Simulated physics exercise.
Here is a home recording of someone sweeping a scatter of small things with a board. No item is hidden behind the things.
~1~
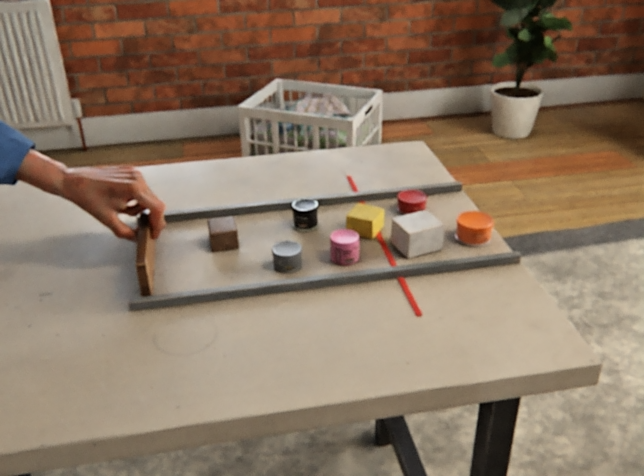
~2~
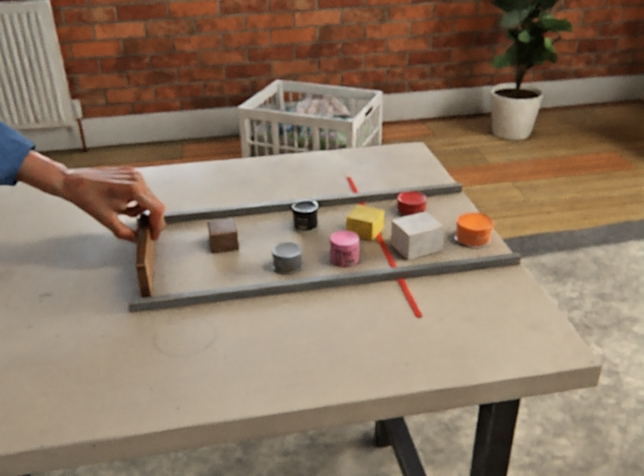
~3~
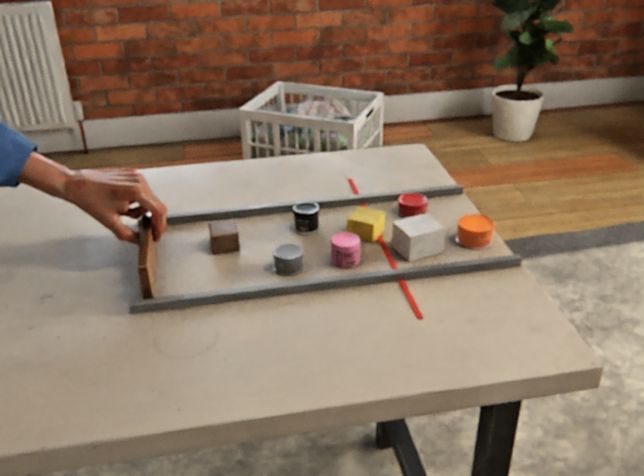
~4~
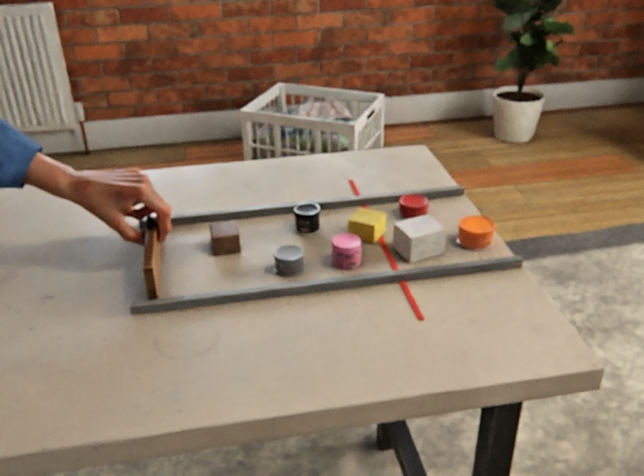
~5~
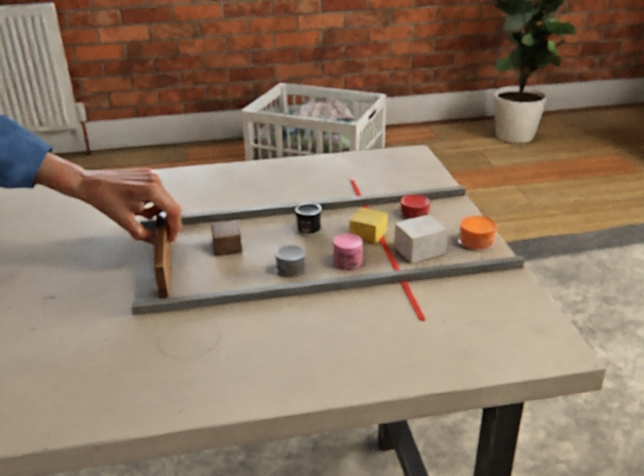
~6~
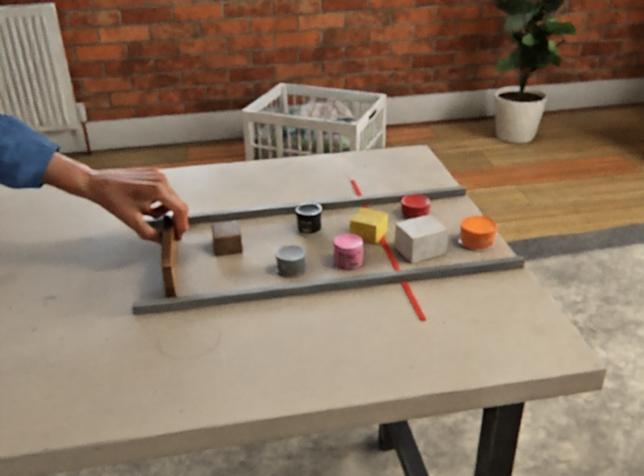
A hand holding a wooden board upright at the left end of a railed track on a table stays almost still at first. It then slides the board a short way right, towards a brown block, while the scattered blocks and small tins stay where they are.
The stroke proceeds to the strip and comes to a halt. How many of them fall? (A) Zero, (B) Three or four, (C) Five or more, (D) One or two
The answer is A.
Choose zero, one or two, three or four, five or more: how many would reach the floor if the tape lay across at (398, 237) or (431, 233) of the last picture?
The falls would be none at all; just one or two.
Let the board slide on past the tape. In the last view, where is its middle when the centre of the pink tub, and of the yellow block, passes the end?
The middle would be close to (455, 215) and then close to (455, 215).
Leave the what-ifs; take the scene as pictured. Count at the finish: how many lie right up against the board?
Tally at the end: 3.
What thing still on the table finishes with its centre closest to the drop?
The foremost one is the orange tin.
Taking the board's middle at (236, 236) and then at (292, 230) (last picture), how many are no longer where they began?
At the first spot the count is 1, and at the second it is 3.
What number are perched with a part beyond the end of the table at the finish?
The total would be 1.
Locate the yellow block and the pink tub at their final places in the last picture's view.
One ends up near (422, 219) and the other near (438, 250).
Early on, none off yet; orange tin at rest near (478, 234); red pot at rest near (416, 207); white block at rest near (421, 239).
A while later, none off yet; orange tin at rest near (478, 234); red pot at rest near (416, 207); white block moving near (428, 237).
Finally, the number that fall off is zero.
